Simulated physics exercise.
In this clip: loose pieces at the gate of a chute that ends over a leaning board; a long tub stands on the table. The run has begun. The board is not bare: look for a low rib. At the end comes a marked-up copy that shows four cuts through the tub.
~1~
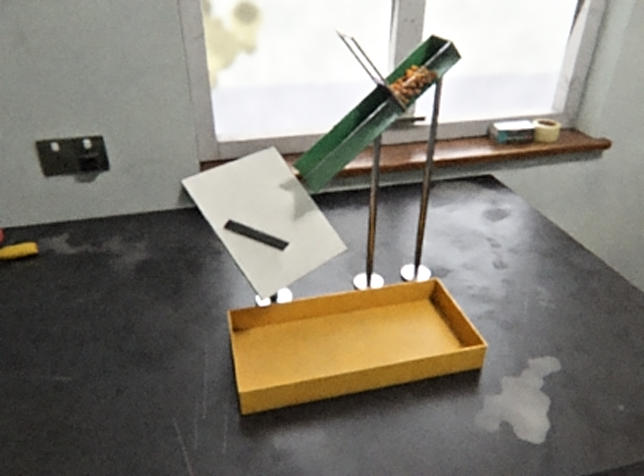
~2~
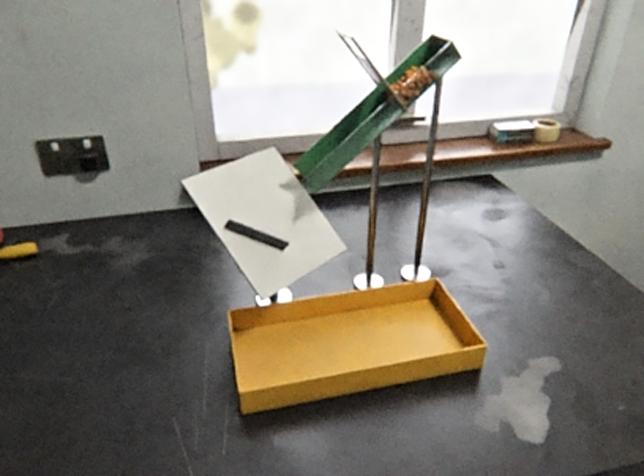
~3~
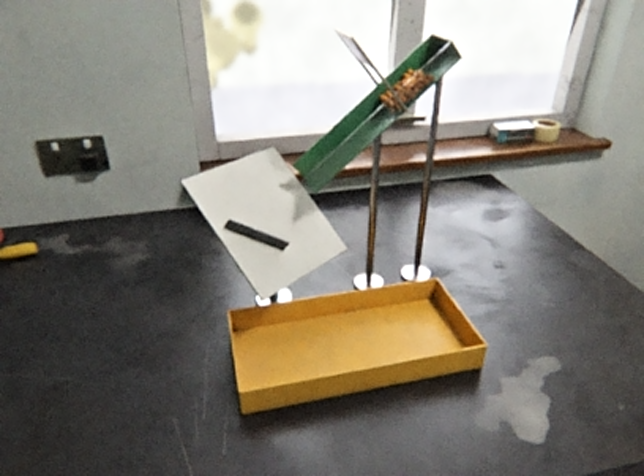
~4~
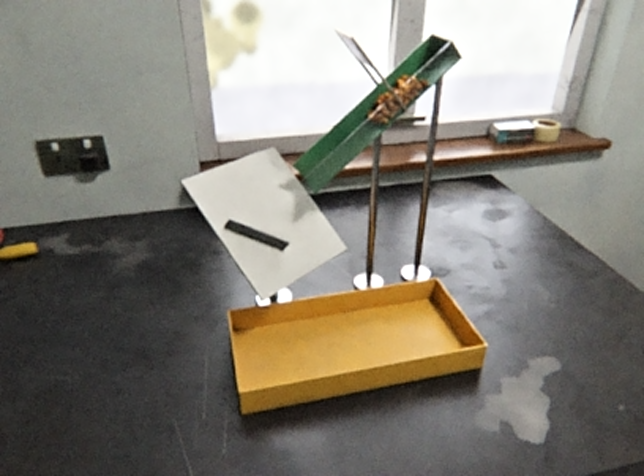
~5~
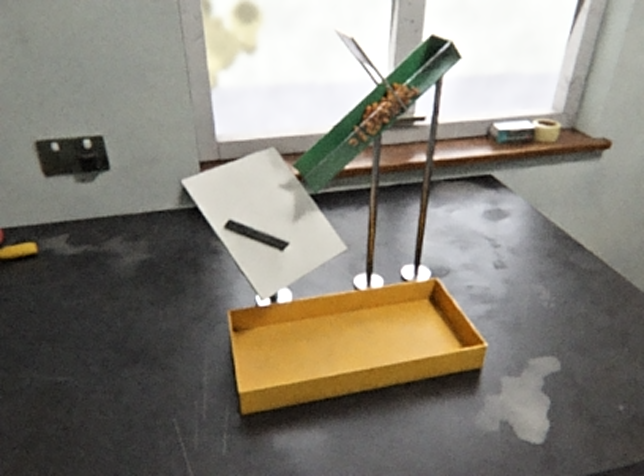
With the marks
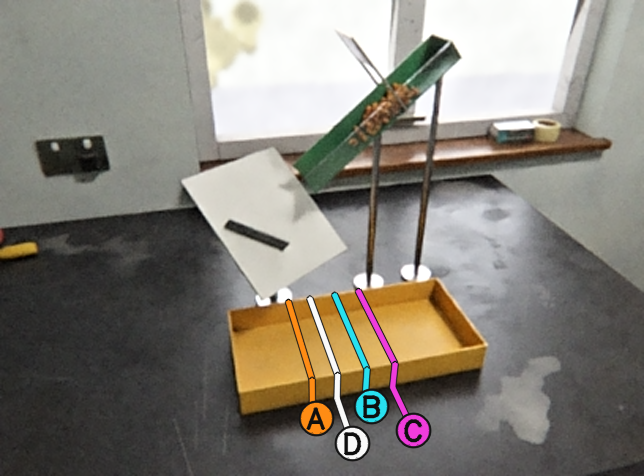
Small brown pieces slide in a loose cluster down and to the left along a sloping green chute, spreading out as they go, while the tilted pale board with its short dark rib and the empty yellow tub stay still.
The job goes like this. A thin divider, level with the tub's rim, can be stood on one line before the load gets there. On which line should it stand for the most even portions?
Line B does it best.
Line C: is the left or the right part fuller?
Left.
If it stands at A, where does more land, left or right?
Right.
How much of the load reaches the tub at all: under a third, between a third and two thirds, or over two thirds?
It is over two thirds.
On the marked copy, line A crosses the front rim at (311, 378); line B crosses the front rim at (366, 368); line C crosses the front rim at (394, 363); line D crosses the front rim at (337, 373).
With A, of what is caught, none at all on the left of the divider, the whole lot on the right.
With B, of what is caught, close to two thirds on the left of the divider, close to a third on the right.
With C, of what is caught, all but a few on the left of the divider, only a few on the right.
With D, of what is caught, none at all on the left of the divider, the whole lot on the right.
